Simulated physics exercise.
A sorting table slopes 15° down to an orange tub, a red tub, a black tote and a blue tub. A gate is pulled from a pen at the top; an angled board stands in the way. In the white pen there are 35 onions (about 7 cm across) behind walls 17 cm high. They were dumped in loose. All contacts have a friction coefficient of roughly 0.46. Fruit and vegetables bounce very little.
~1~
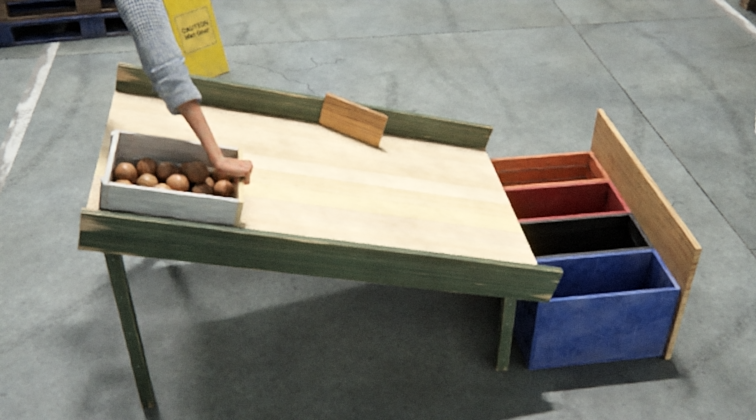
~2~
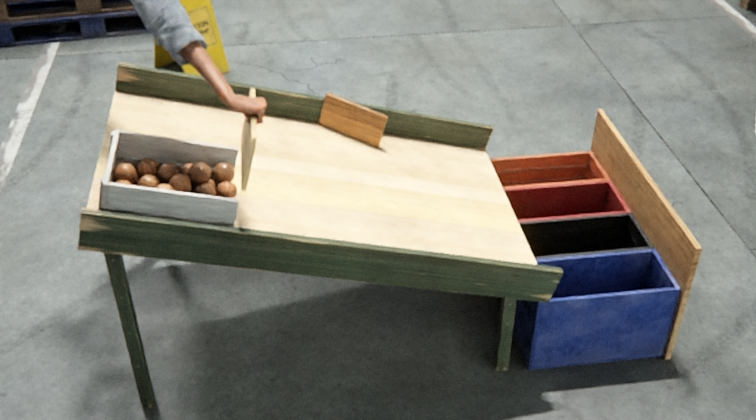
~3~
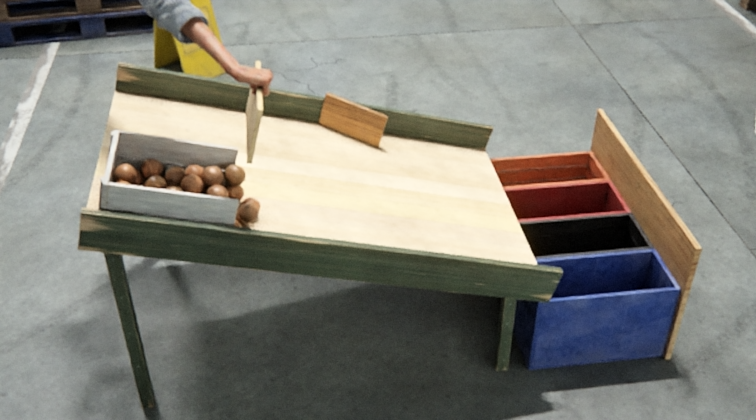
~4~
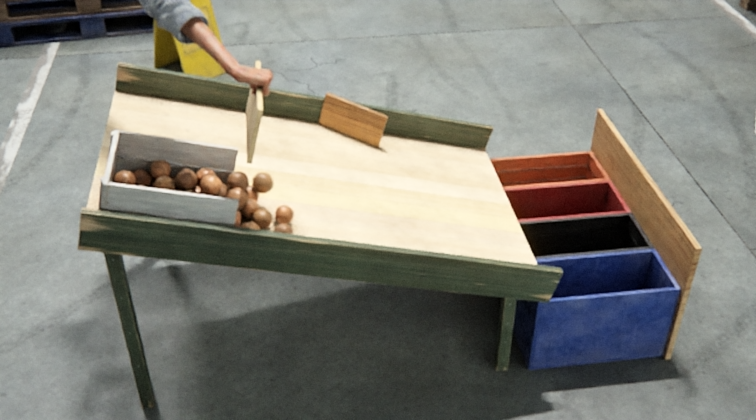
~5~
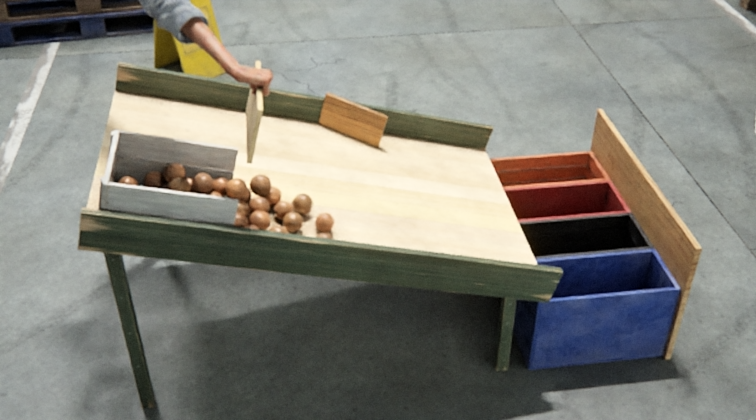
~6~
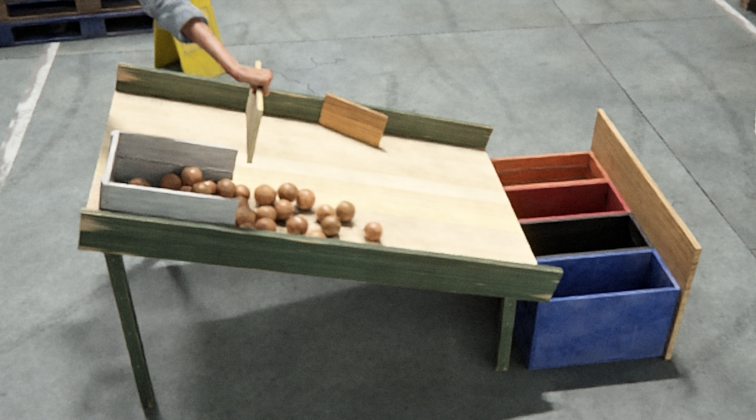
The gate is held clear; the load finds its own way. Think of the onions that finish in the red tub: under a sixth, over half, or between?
Under a sixth of the onions end in the red tub.
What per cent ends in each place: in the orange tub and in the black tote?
About 0 and 35 per cent.
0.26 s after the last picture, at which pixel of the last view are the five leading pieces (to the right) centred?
At about (449, 240).
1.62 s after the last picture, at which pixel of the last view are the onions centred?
Near (616, 319).
Then, 0.26 s after the last picture, 9 still in the white pen and 26 on the slope.
Then, 0.58 s after the last picture, 2 in the blue tub, 28 on the slope and 5 in the air.
Then, 1.04 s after the last picture, 1 in the red tub, 6 in the black tote, 12 in the blue tub, 13 on the slope and 3 in the air.
Final count (1.62 s after the last picture), 1 in the red tub, 12 in the black tote and 22 in the blue tub. Asked share, 1 of 35, 3 per cent.
